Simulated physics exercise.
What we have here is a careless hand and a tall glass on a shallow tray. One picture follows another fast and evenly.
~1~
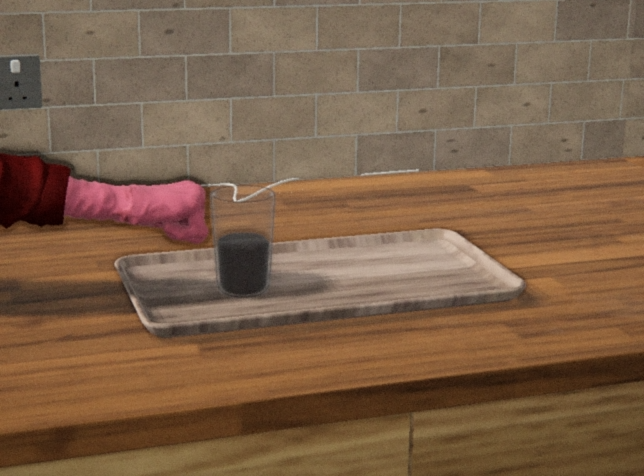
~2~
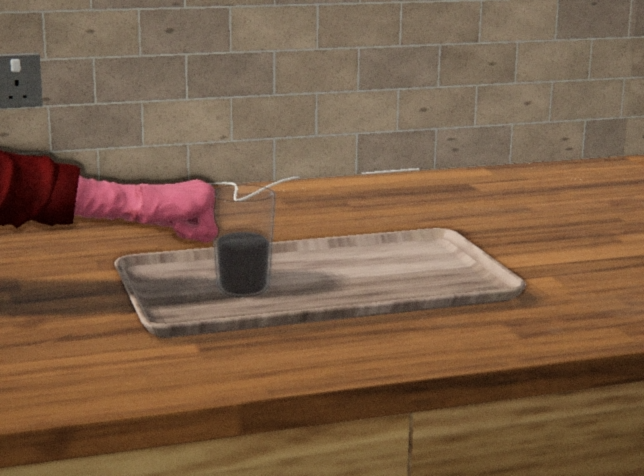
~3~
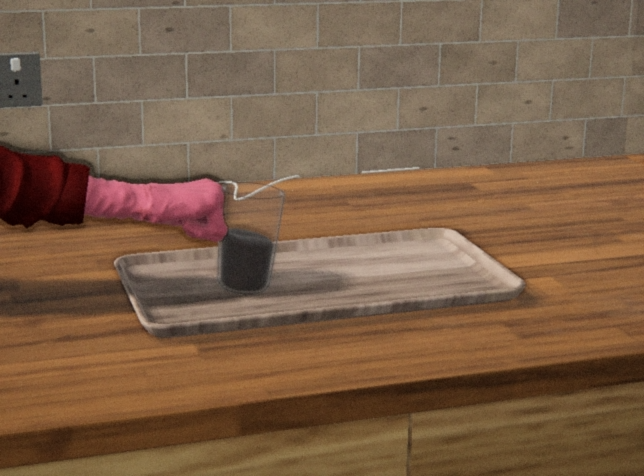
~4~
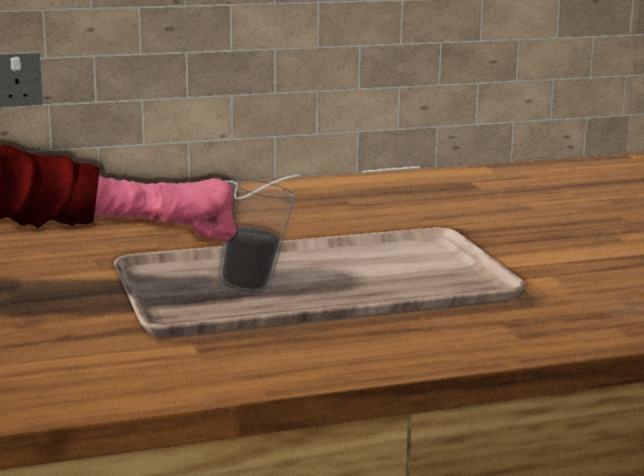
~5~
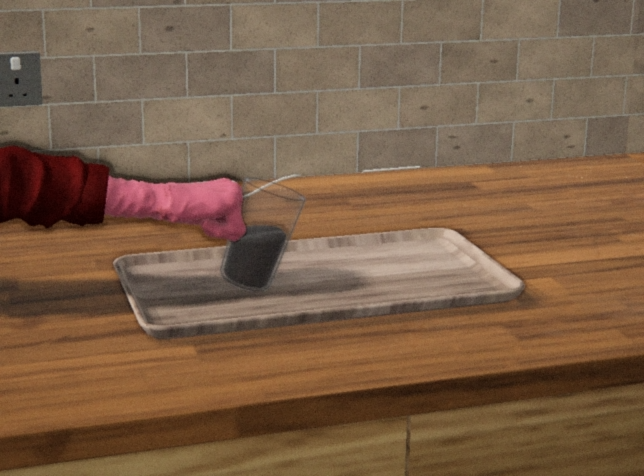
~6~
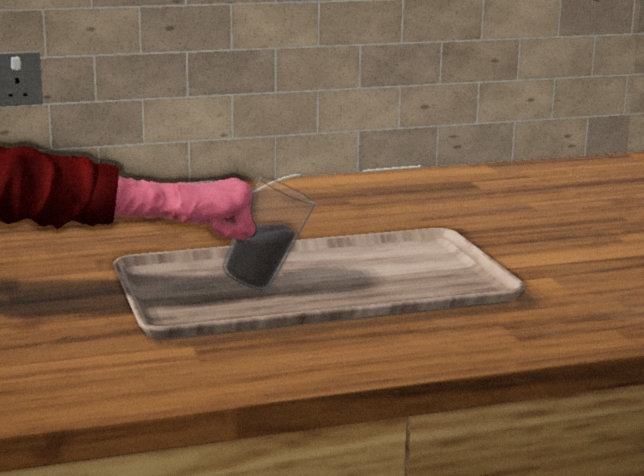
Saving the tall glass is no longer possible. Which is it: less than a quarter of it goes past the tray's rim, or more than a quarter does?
Over a quarter drains off.
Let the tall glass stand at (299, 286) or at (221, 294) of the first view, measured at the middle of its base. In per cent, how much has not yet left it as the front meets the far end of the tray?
Respectively, some 80 and 50 percent.
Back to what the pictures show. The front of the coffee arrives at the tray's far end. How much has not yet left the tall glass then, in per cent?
About 50 per cent.
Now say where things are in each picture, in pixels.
In the first picture, it leans 0°; its right rim is at (272, 193); the coffee meets the walls at (217, 242) and (267, 237); the tray's far rim is at (487, 257); the tray is clear ahead.
In the second picture, it leans 0°; its right rim is at (272, 193); the coffee meets the walls at (216, 241) and (267, 237).
In the third picture, it leans 6°; its right rim is at (282, 193); the coffee meets the walls at (222, 230) and (271, 237).
In the fourth picture, it leans 12°; its right rim is at (292, 194); the coffee meets the walls at (228, 232) and (277, 234).
In the fifth picture, it leans 19°; its right rim is at (302, 198); the coffee meets the walls at (232, 236) and (284, 229).
In the sixth picture, it leans 26°; its right rim is at (312, 202); the coffee meets the walls at (234, 239) and (293, 228).
A moment on, the tall glass is falling and 100 per cent is in the glass, 0 on the tray and 0 above or beyond its rim.
Next, the tall glass lies on its side and 95 per cent is in the glass, 3 on the tray and 2 above or beyond its rim.
Then the tall glass lies on its side and 49 per cent is in the glass, 50 on the tray and 1 above or beyond its rim.
Later the tall glass lies on its side and 24 per cent is in the glass, 42 on the tray and 34 above or beyond its rim.
At rest 66 per cent is held by tray and glass, 34 is off the tray.
